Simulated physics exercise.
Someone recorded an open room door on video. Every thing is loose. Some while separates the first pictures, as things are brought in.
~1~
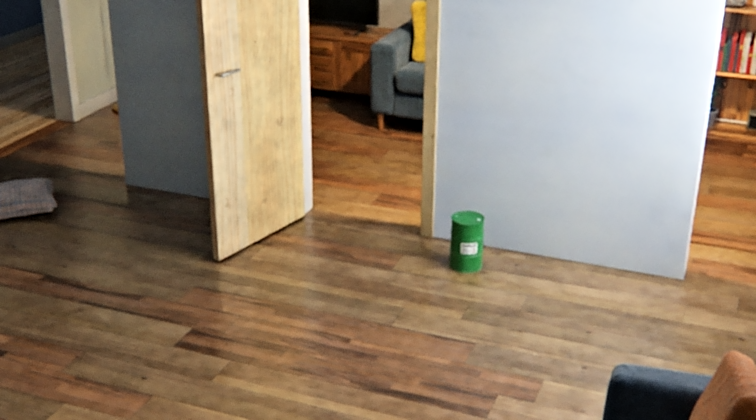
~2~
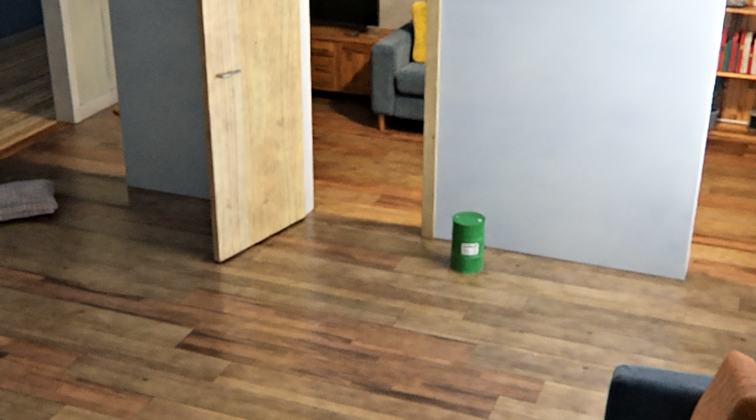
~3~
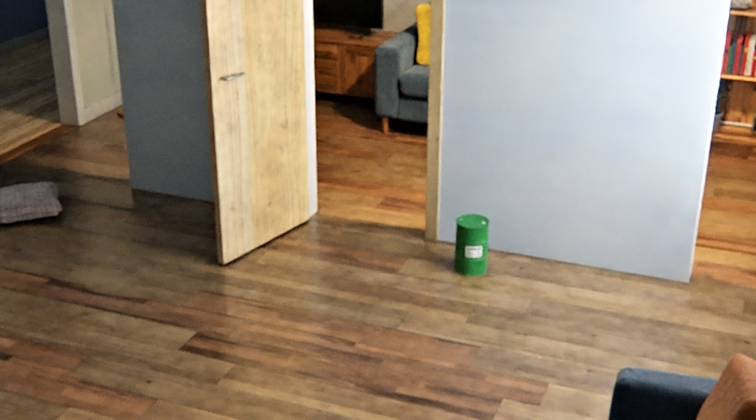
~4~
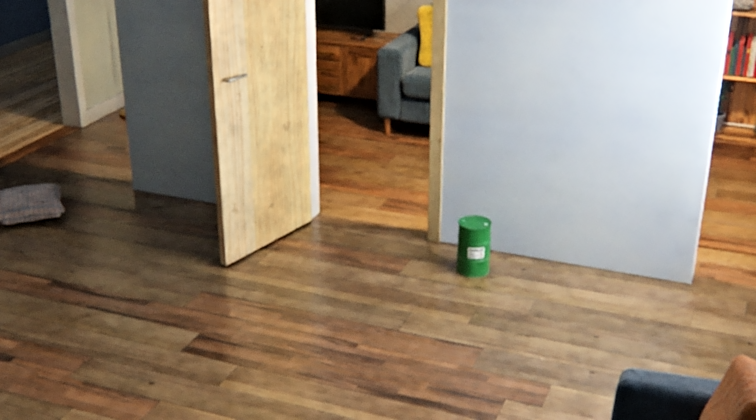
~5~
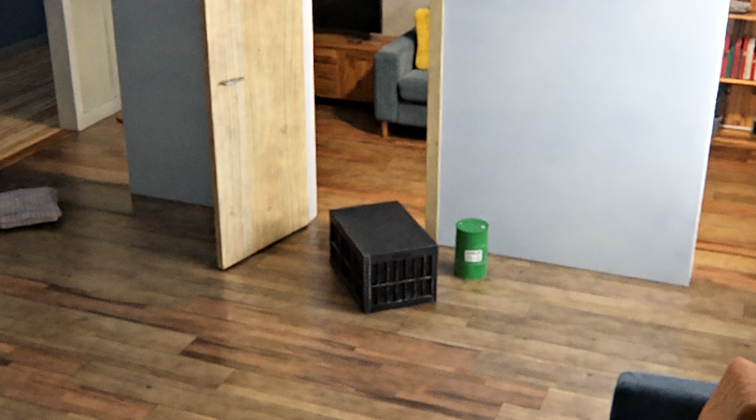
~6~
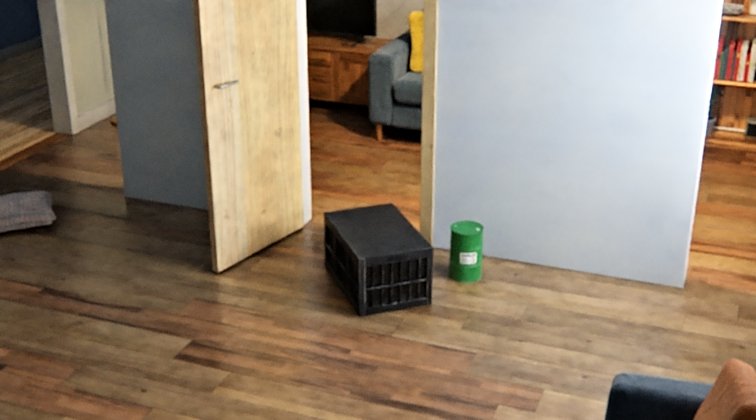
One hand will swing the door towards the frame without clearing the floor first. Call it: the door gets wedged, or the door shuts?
It gets wedged.
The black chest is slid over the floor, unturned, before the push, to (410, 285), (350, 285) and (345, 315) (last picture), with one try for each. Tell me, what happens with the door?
The door is obstructed in case one, is obstructed in case two and finishes its swing in case three.
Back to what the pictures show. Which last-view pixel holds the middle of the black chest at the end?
Roughly (395, 256).
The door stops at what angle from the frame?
Angle: About 45°.
Then, 1.00 s later than the last frame, door at 78°.
Then, 1.60 s later than the last frame, door at 50°; black chest moved a little near (381, 257).
When it is over, door at 43°; both as before. End places, in pixels of the last picture, black chest near (395, 256).
